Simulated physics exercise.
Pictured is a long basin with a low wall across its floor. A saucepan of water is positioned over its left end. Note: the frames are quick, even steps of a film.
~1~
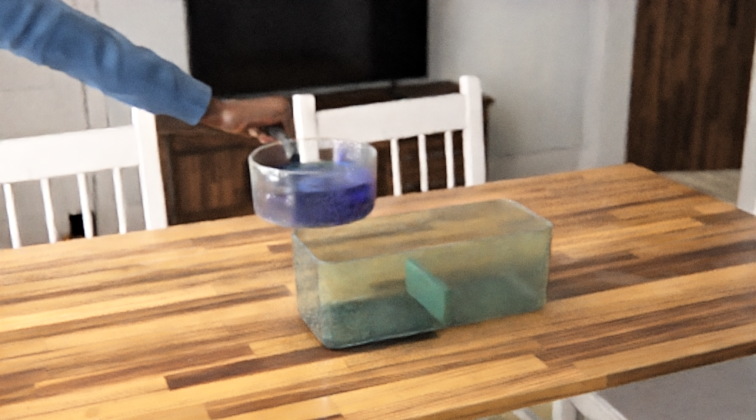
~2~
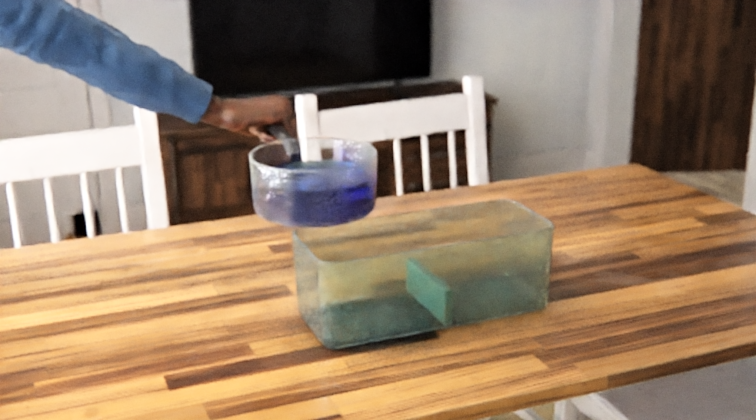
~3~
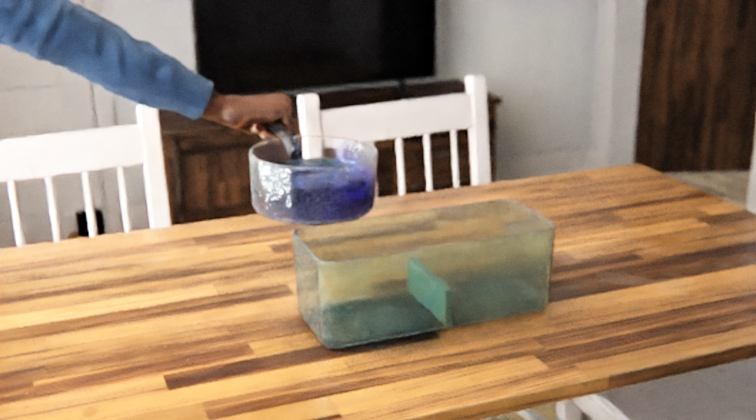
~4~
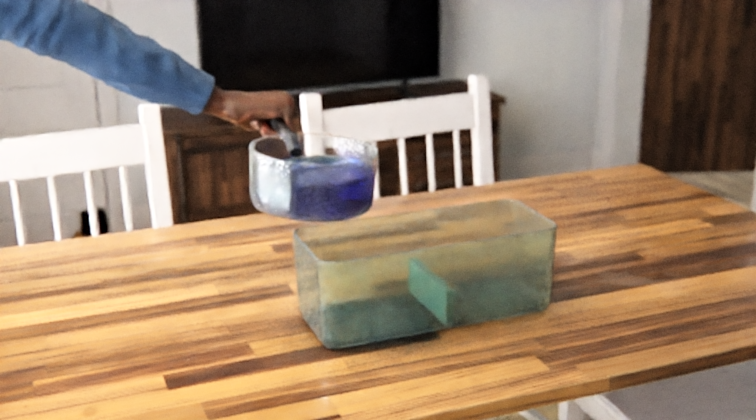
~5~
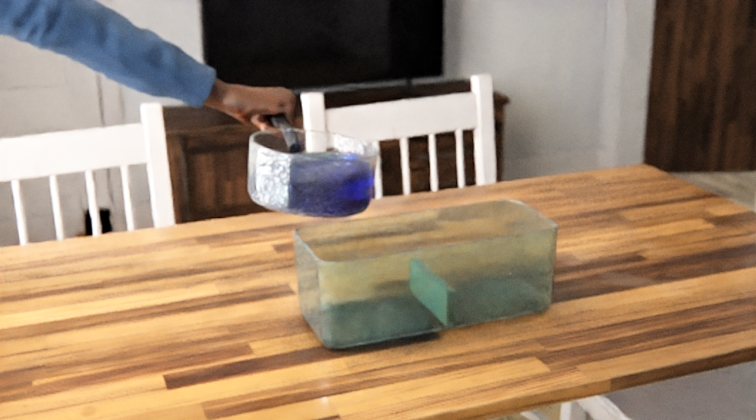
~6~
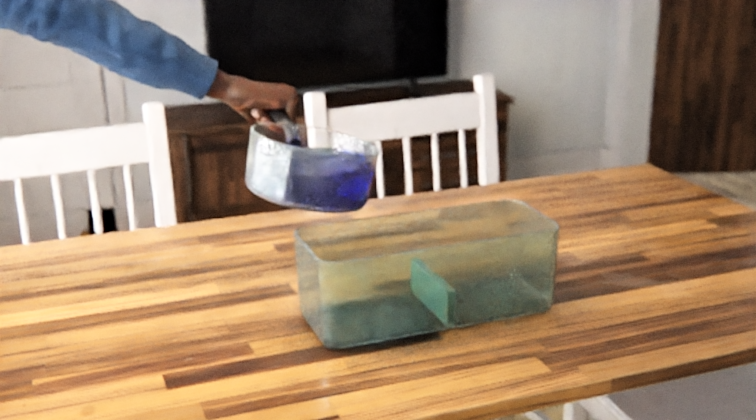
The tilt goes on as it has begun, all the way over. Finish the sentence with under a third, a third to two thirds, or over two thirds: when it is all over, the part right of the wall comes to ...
When it is all over, the part right of the wall comes to over two thirds.
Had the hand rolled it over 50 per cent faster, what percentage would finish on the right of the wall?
I'd say close to 70 per cent.
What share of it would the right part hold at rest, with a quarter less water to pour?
It works out near 80 percent.
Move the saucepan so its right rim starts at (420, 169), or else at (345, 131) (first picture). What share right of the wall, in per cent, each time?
It comes to about 95 %, followed by about 50 %.
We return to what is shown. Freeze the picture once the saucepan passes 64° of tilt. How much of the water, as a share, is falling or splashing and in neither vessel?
It's close to 30 %.
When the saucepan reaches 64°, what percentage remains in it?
Roughly 70 percent.
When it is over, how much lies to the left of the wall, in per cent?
Share: Roughly 15 %.
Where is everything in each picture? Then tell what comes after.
In the first picture, it leans 0°; its right rim is at (371, 149); the water meets the walls at (255, 184) and (368, 169); the long basin's rim runs from (305, 248) to (532, 213); the wall's top is at (427, 274).
In the second picture, it leans 1°; its right rim is at (372, 149); the water meets the walls at (255, 183) and (368, 168).
In the third picture, it leans 2°; its right rim is at (372, 149); the water meets the walls at (254, 182) and (368, 166).
In the fourth picture, it leans 5°; its right rim is at (373, 148); the water meets the walls at (253, 179) and (368, 163).
In the fifth picture, it leans 8°; its right rim is at (373, 148); the water meets the walls at (252, 174) and (367, 161).
In the sixth picture, it leans 13°; its right rim is at (374, 148); the water meets the walls at (250, 168) and (367, 157).
A moment on, the saucepan is tipped part way and 70 per cent is still to pour, 1 is left of the wall and 0 right of it.
Next, the saucepan is tipped on its side and 18 per cent is still to pour, 5 is left of the wall and 55 right of it.
Then the saucepan is tipped on its side and 3 per cent is still to pour, 12 is left of the wall and 80 right of it.
Later the saucepan is tipped on its side and 1 per cent is still to pour, 16 is left of the wall and 81 right of it.
In the end 17 per cent lies left of the wall, 82 right of it and 1 outside.
